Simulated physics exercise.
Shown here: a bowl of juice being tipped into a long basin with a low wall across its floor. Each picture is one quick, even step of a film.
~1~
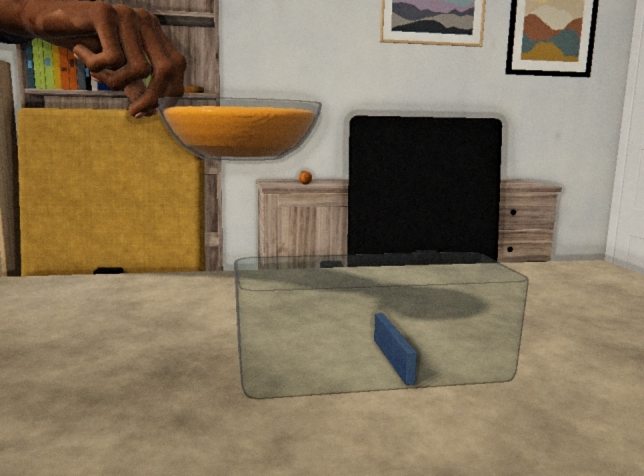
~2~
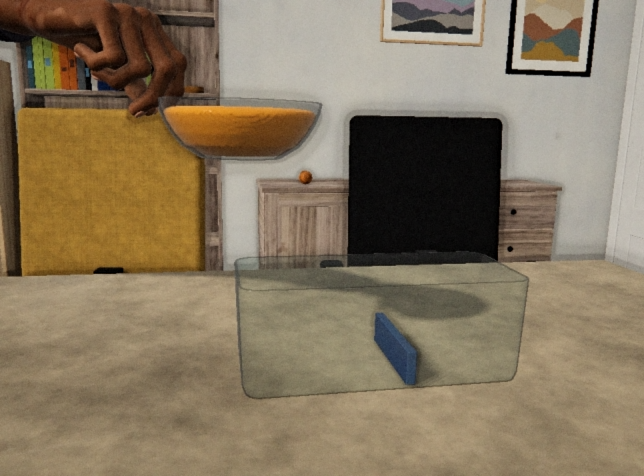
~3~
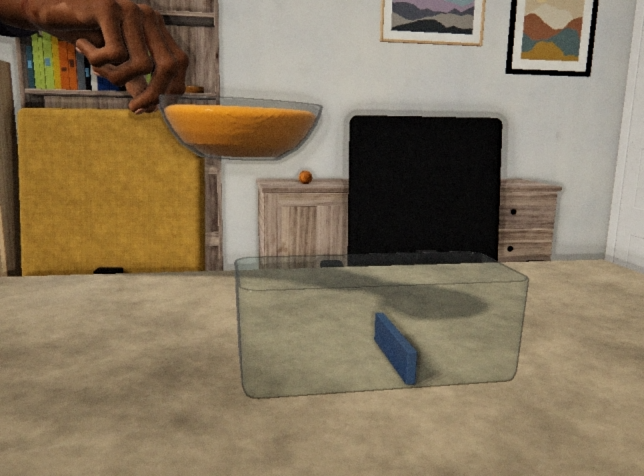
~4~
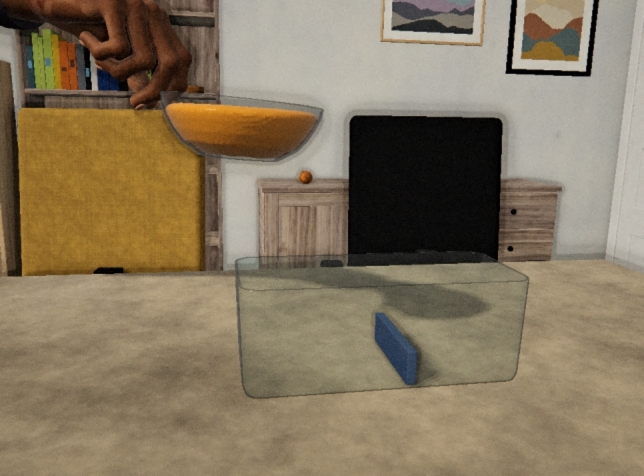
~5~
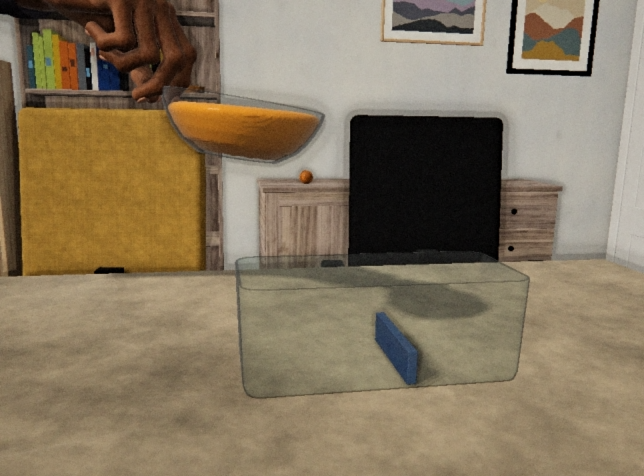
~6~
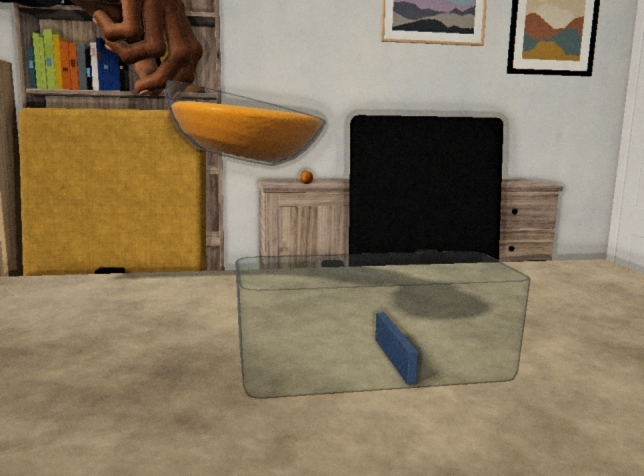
A dark-skinned hand at the upper left slowly tilts a clear bowl of orange juice, its right rim dipping slightly while the hand rises a little. Below, on a mottled beige tabletop seen from a steady camera in front, sits a long transparent basin with a low blue wall across its floor. Behind stand a yellow panel, bookshelf, black screen, wooden cabinet and framed landscapes on a pale wall.
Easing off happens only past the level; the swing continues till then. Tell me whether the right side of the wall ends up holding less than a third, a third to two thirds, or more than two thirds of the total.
Below a third.
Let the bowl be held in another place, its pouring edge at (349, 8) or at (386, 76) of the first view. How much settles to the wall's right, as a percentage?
In turn 60 and 70 in a hundred.
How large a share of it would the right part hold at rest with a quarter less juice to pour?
It should come out close to 5 per cent.
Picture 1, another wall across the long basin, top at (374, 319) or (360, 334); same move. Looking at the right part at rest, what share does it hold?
The first position gives around 40 percent, the second around 60 percent.
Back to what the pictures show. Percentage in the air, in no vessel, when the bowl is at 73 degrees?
It's close to 55 percent.
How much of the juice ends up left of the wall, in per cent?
I'd say near 80 in a hundred.
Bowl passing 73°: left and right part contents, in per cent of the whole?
Near 25 in a hundred left, near 0 in a hundred right.
A moment on, the bowl is tipped part way and 20 per cent is still to pour, 24 is left of the wall and 1 right of it.
Next, the bowl is tipped right over and 0 per cent is still to pour, 82 is left of the wall and 12 right of it.
Then the bowl is tipped right over and 0 per cent is still to pour, 81 is left of the wall and 14 right of it.
Later the bowl is tipped right over and 0 per cent is still to pour, 80 is left of the wall and 15 right of it.
At rest 80 per cent lies left of the wall, 15 right of it and 5 outside.
